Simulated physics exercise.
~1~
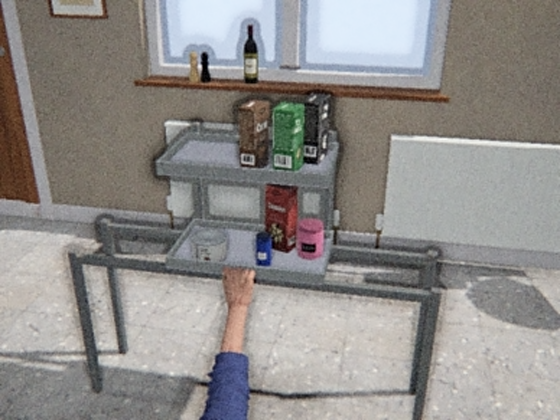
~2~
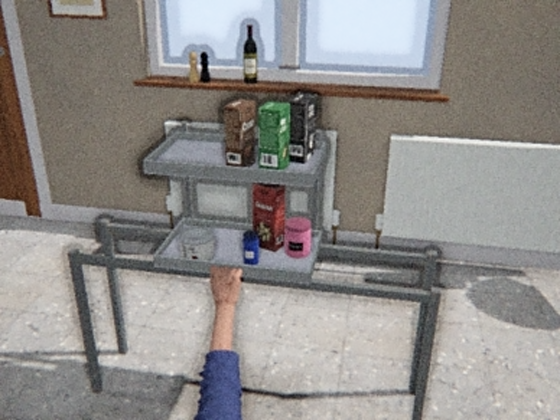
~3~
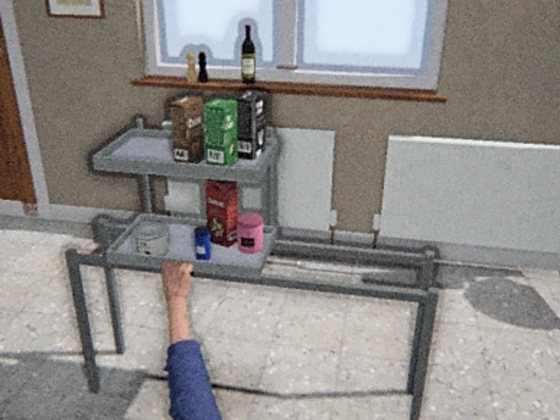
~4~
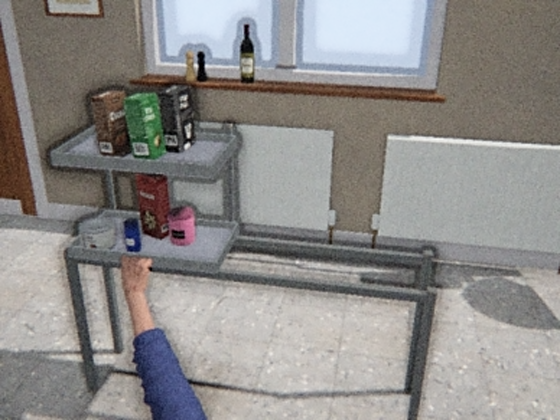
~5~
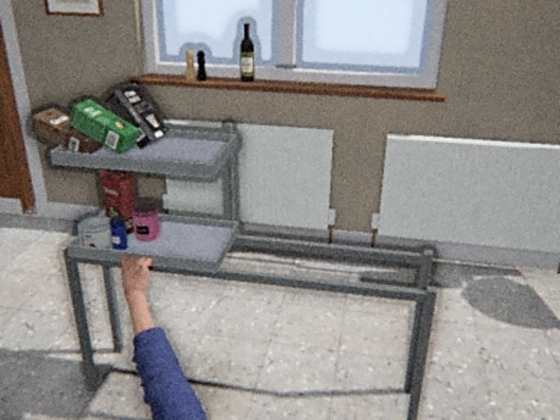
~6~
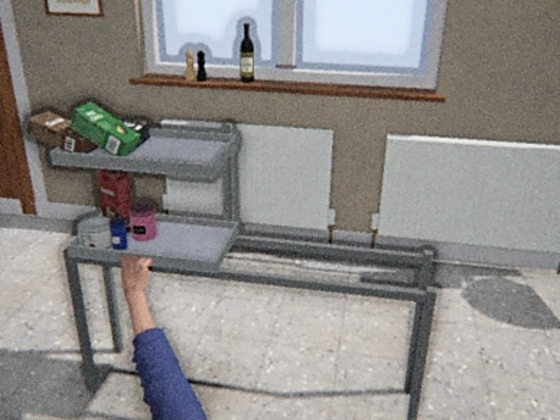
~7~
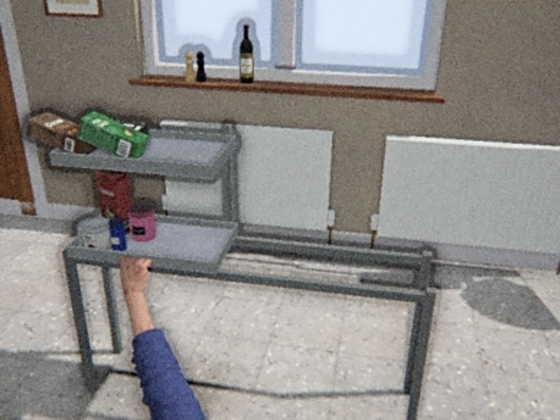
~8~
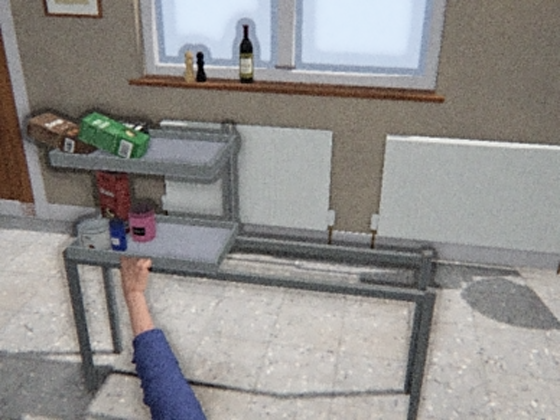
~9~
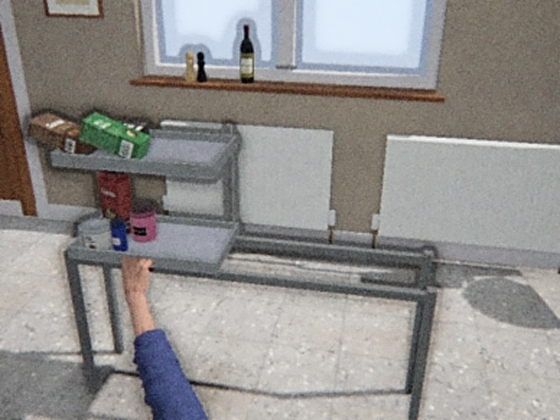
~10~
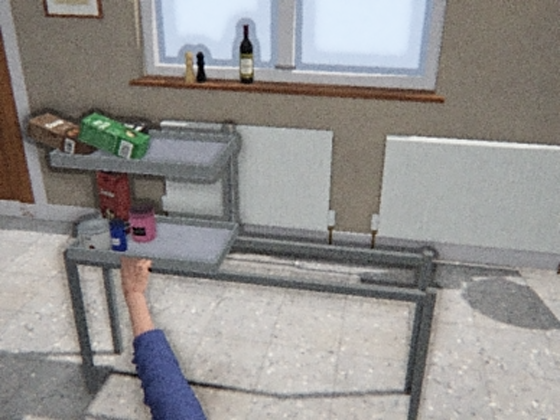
In a room with a window and radiators, a two-tiered grey shelf stands on a metal frame, with brown, green and black cartons on top and a white tub, blue shaker, pink jar and red carton below. A blue-sleeved arm pushes the shelf left, slowly at first and then faster. It halts at the left end, and the upper cartons tip leftward while the lower items slide along, still upright. The black carton leans, then drops mostly out of sight behind the green one. At the end the brown and green cartons lie toppled at the upper tray's left edge, everything still.
